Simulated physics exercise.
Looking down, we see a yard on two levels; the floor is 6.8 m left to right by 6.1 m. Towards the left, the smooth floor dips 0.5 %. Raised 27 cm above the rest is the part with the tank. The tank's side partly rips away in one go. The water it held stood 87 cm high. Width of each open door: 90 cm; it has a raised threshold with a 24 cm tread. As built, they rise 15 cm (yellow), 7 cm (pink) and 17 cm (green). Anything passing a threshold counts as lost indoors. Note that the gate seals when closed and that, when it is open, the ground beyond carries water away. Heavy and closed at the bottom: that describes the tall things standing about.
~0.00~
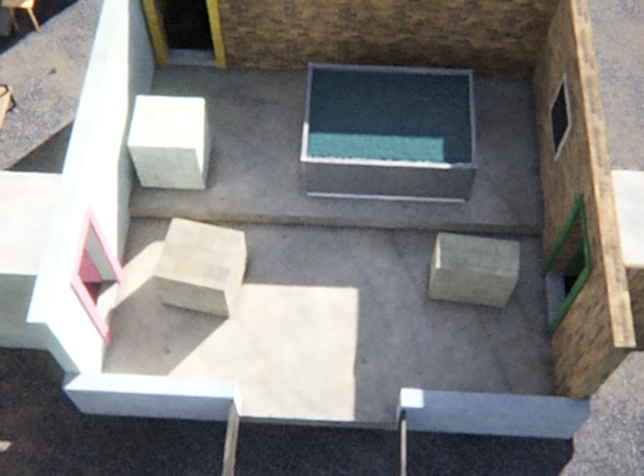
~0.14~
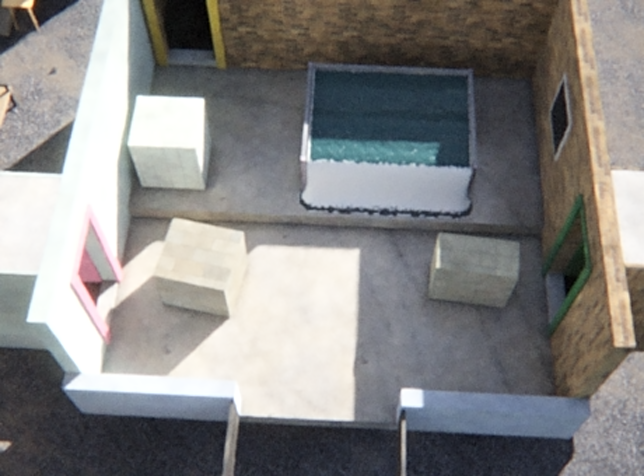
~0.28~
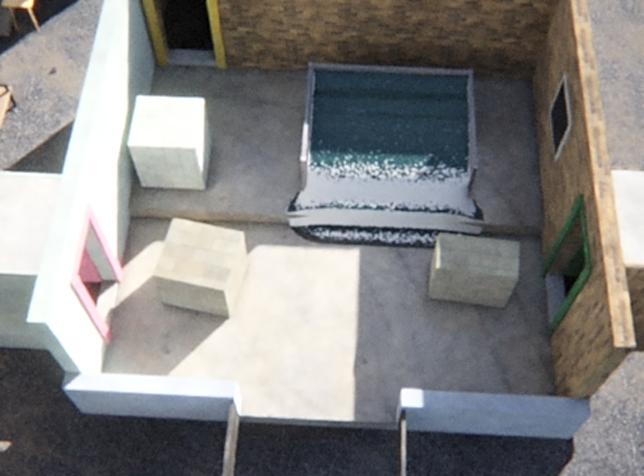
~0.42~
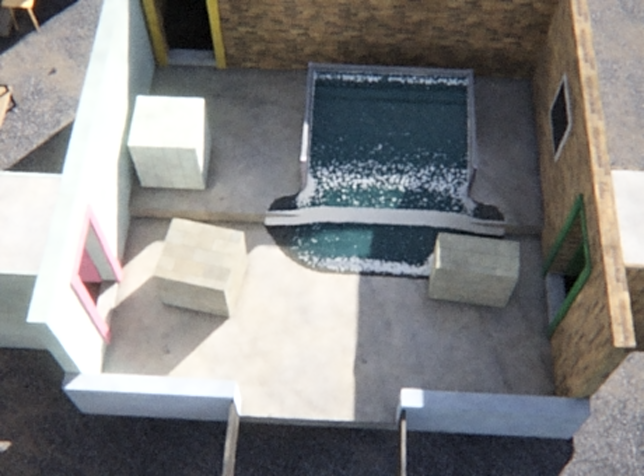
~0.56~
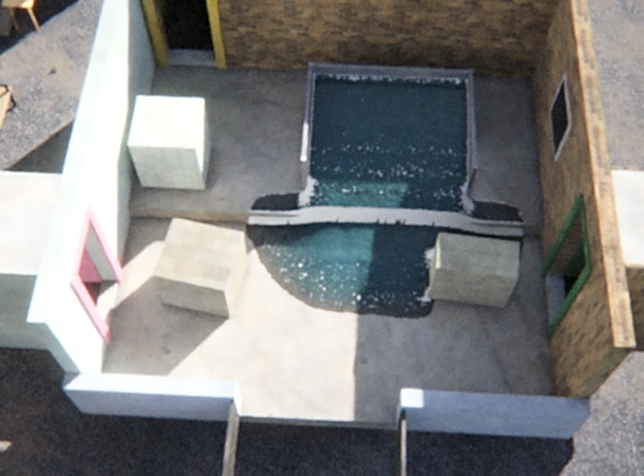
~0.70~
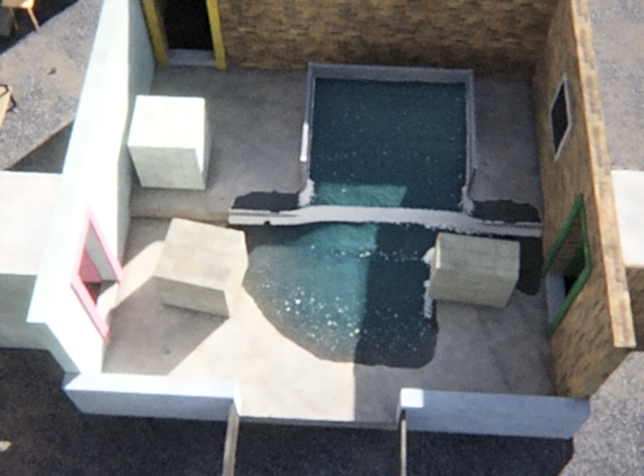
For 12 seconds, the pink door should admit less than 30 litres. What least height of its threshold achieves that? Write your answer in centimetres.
Close to 8.5 cm is just enough.
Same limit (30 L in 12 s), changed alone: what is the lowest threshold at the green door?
The green door needs around 15 cm.
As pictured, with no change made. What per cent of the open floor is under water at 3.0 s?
Approximately 60 % of the floor.
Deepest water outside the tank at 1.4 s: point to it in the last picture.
At about pixel (436, 257).
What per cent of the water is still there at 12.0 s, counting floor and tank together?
Water still present: Approx. 36 %.
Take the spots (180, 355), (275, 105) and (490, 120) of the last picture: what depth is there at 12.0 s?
Going through the spots in order gives 8, 0 and 1 centimetres.
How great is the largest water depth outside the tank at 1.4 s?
Max depth: About 51 cm.
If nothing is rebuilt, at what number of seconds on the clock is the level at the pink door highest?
6.5 s.
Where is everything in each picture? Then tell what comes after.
The first frame shows the tank at (389, 117) is whole and still, 87 cm deep; the pink door at (99, 280) is dry.
In the second frame, the gap is at (386, 185), the front 0.3 m out at (319, 209); the back of the tank holds 87 cm.
In the third frame, the gap is at (386, 186), the front 0.7 m out at (322, 239); the back of the tank holds 86 cm.
In the fourth frame, the front is at (320, 269), 1.3 m from the gap at (386, 187); 4.0 m2 of floor is wet, 77 cm left at the back.
In the fifth frame, the front is at (337, 307), 1.9 m from the gap at (386, 188); 6.2 m2 of floor is wet, 74 cm left at the back.
In the sixth frame, water pours out at (386, 188) and has run 2.8 m, to (338, 358); about 11 cm deep outside, 72 cm at the back; 2.1 m in a straight line remain to the pink door at (99, 280).
After 1.4 s water covers 45 % of the floor, deepest (51 cm) near (436, 257); it has not reached the pink door.
After 3.0 s water covers 60 % of the floor, deepest (32 cm) near (512, 412); 9 cm at the pink door, 0 litres in over its 7 cm threshold.
After 12.0 s water covers 60 % of the floor, deepest (12 cm) near (98, 392); 9 cm at the pink door, 55 litres in over its 7 cm threshold.
At the pink door as built, the water arrived by 2.6 s and peaked near 12 cm at 6.6 s.
With a threshold of 7.5 cm, 46 litres would have come in within the 12 s; with 10 cm, 14 litres. So under 30 litres takes about 8.5 cm.
